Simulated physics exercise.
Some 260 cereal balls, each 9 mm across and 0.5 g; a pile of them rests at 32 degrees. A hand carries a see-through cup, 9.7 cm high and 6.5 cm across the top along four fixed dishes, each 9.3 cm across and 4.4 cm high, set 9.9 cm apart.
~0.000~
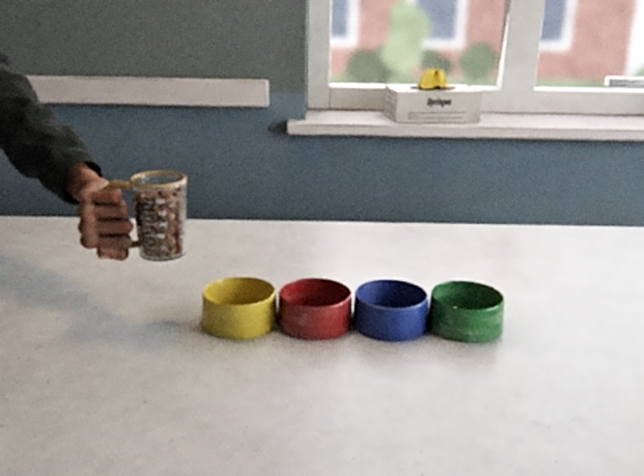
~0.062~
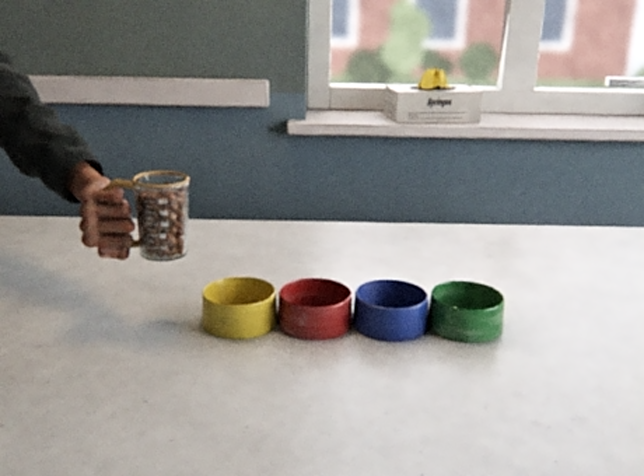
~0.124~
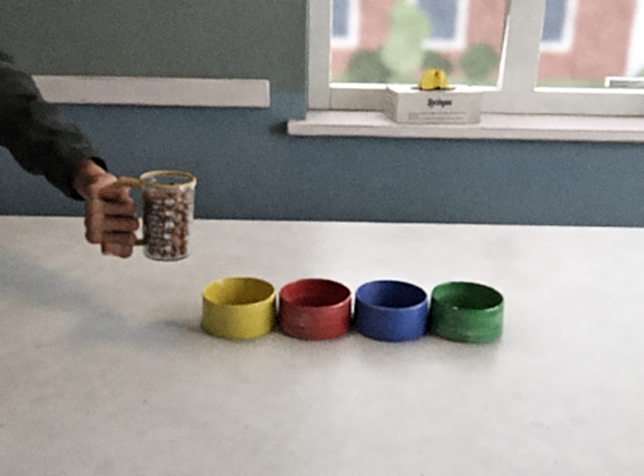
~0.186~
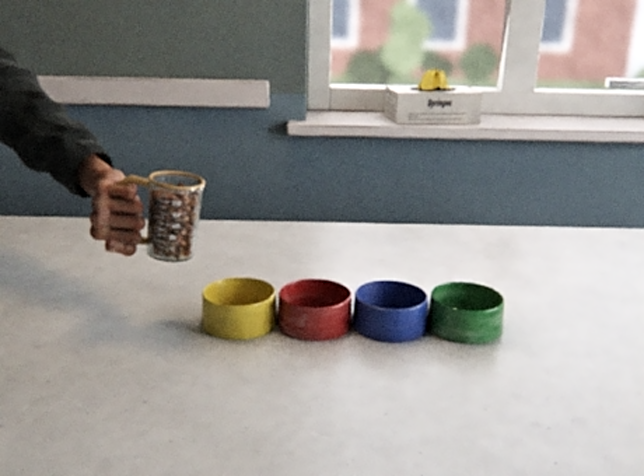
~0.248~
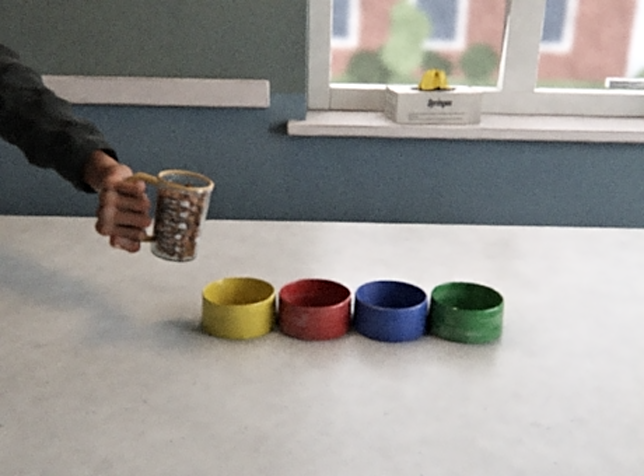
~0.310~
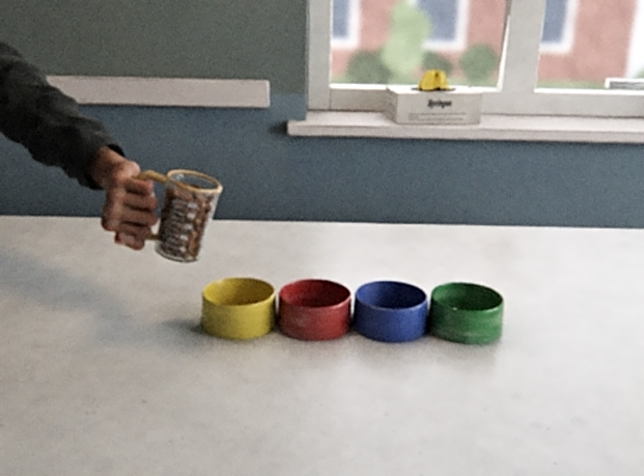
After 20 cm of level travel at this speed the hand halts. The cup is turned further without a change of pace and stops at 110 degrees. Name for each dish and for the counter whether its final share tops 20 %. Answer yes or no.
Red no, blue yes, green no, yellow no, counter no.
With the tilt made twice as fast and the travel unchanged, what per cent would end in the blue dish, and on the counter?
Blue 40; counter 10.
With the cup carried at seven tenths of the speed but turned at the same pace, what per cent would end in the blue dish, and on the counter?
In that case blue 60, counter 10.
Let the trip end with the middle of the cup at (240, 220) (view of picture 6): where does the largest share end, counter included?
The winner: Red.
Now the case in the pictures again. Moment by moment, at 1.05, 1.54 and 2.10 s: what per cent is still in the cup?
About 100, 95, 45.
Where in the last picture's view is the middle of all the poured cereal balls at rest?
Around (385, 308).
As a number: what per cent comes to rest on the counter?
Some 0 per cent.
After 1.05 s, tilt 60 degrees; cup holds 100 %.
Then, at 1.54 s, tilt 89 degrees; cup holds 95 %.
After 2.10 s, tilt 110 degrees; cup holds 45 %, blue 50 %.
By 3.6 s all is still; red 0 %, blue 100 %, green 0 %, yellow 0 %, counter 0 %.
